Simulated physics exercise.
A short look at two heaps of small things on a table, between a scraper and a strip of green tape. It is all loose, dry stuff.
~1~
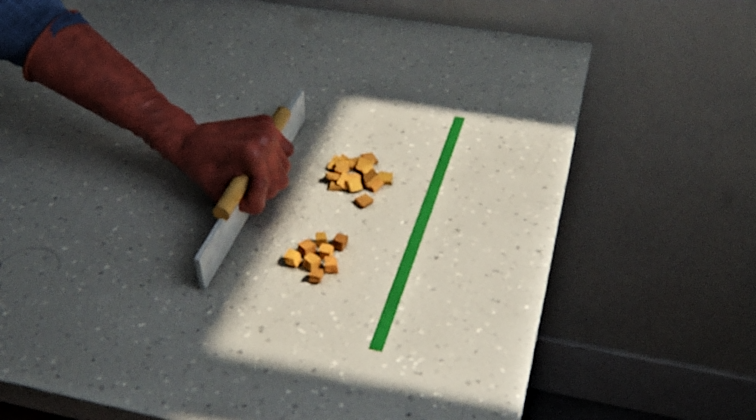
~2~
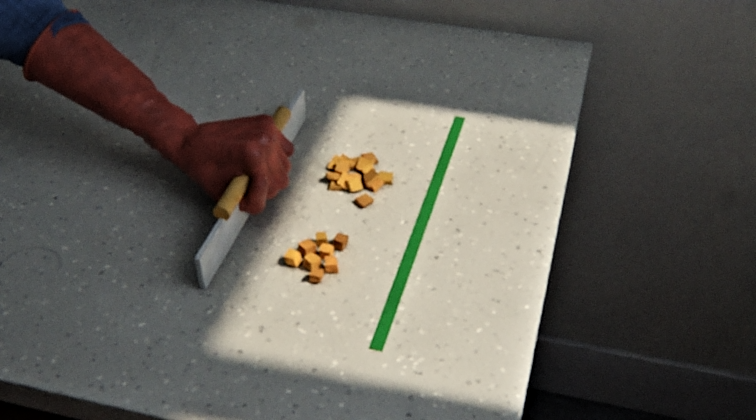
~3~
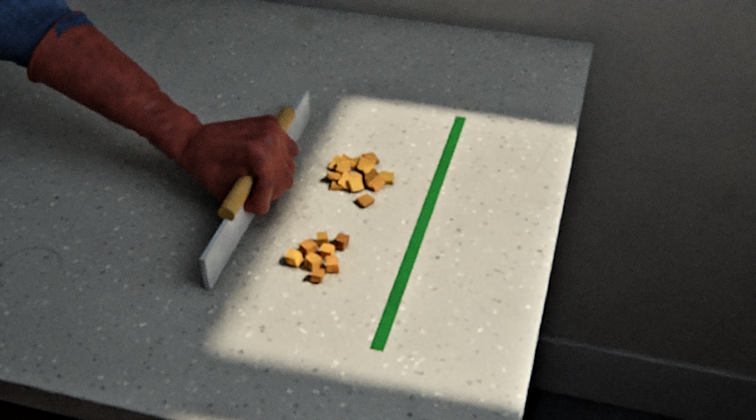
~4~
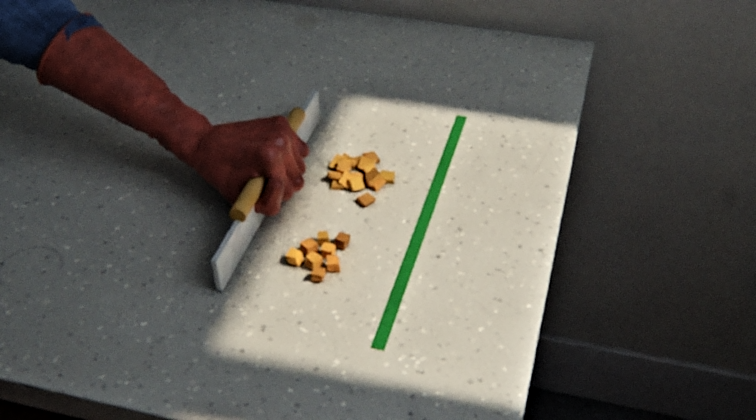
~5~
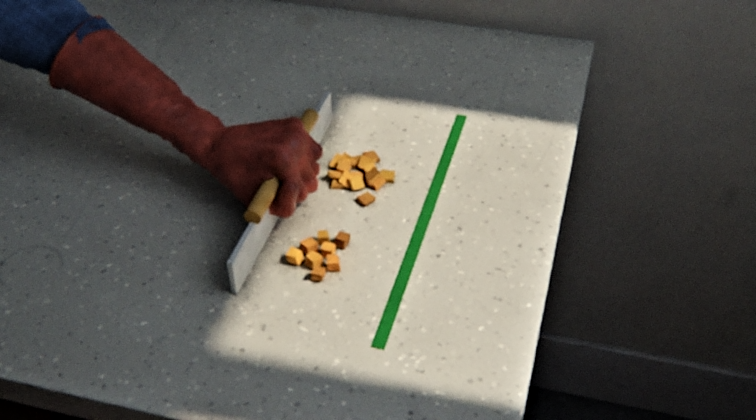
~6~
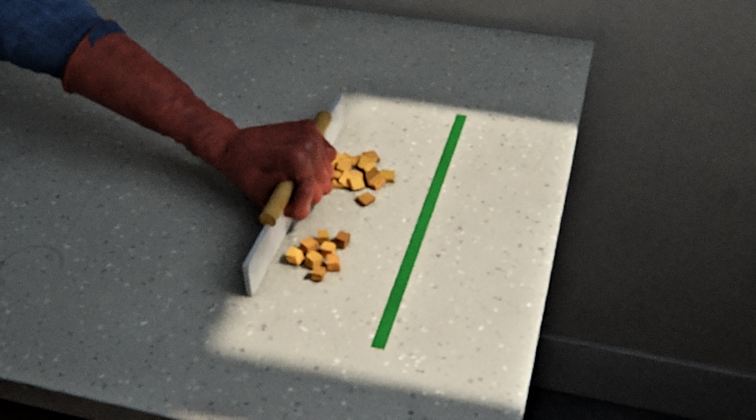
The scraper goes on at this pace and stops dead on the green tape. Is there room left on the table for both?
Front handful: It all stops short of the edge. Back handful: It all stops short of the edge.
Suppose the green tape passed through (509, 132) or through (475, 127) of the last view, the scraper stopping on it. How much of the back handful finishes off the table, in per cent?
The first gives 0 %, the second 0 %.
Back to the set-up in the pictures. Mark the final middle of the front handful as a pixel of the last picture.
At about (428, 273).
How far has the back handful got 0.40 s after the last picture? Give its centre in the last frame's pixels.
Around (395, 179).
Then, 0.40 s later than the last frame, scraper still moving, near (367, 181); front handful all on the table, its front near (379, 269); back handful all on the table, its front near (427, 181).
Then, 0.83 s later than the last frame, scraper stopped at the green tape; front handful all on the table, its front near (449, 282); back handful all on the table, its front near (491, 191).
When it is over, scraper stopped at the green tape; front handful all on the table, its front near (449, 282); back handful all on the table, its front near (491, 191).
